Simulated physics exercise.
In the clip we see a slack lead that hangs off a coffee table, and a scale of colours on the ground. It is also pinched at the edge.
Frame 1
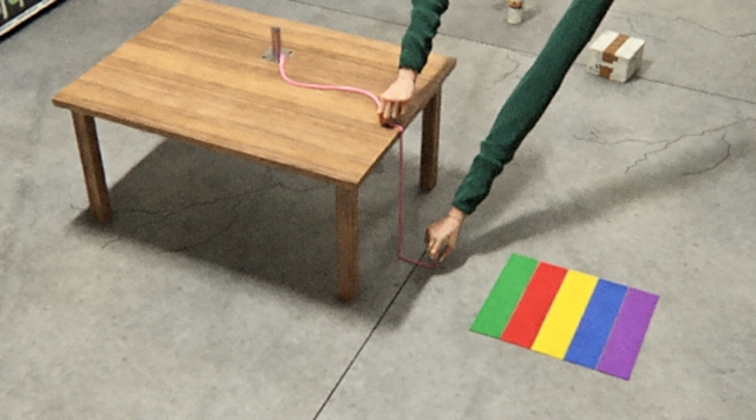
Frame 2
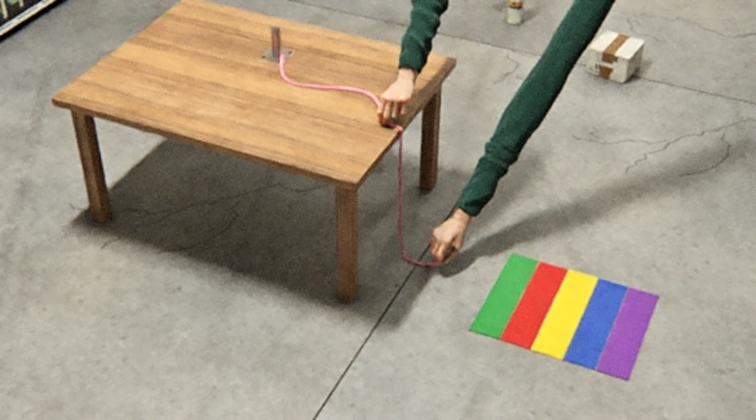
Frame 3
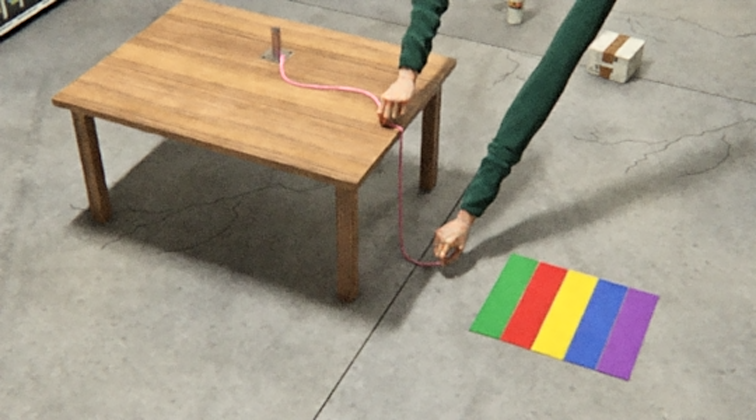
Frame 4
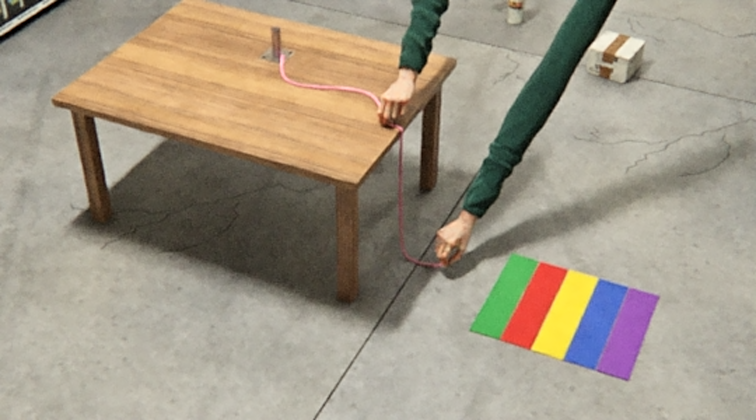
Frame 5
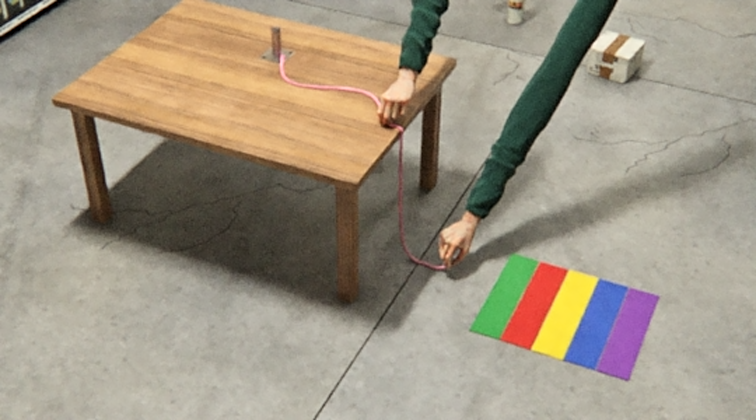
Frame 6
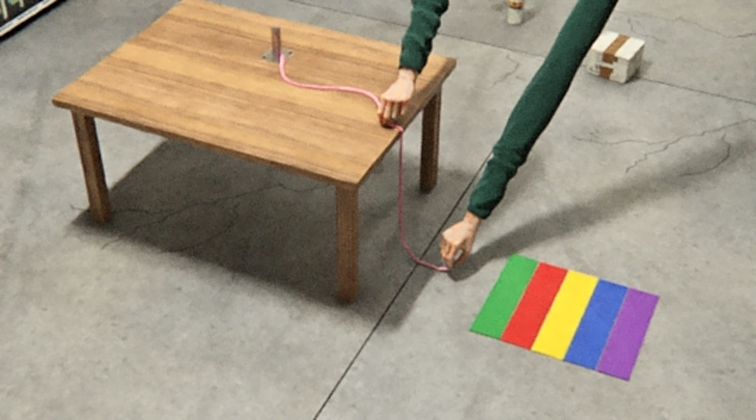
Hand holding the end of a pink cord hanging off a wooden table shifts slightly right while another pinches it at the edge.
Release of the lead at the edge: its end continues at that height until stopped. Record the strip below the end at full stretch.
Below the end: Yellow.
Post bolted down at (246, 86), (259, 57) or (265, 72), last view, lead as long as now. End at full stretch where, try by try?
It works out at around (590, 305), (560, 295) and (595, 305) for the three tries.
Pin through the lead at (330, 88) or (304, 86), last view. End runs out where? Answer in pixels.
First try near (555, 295), second near (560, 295).
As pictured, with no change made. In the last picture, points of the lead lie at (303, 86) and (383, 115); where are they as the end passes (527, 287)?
Approx. (332, 80); approx. (408, 126).
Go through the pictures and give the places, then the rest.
End (437, 260); green (492, 320); red (523, 329); yellow (554, 339); blue (586, 349); purple (619, 359), in the first picture.
End (443, 262); lead through (282, 71) (330, 88) (379, 104) (401, 141) (400, 197) (401, 245), in the second picture.
End (446, 263), in the third picture.
End (448, 263); lead through (282, 71) (330, 88) (379, 105) (401, 141) (400, 197) (402, 246), in the fourth picture.
End (451, 264), in the fifth picture.
End (453, 265); lead through (282, 71) (330, 88) (379, 105) (401, 141) (400, 197) (406, 247), in the sixth picture.
Early on, end near (527, 287); over red.
Midway, end near (559, 297); over yellow.
At the end of the slack, end near (578, 302); over yellow. Over yellow.
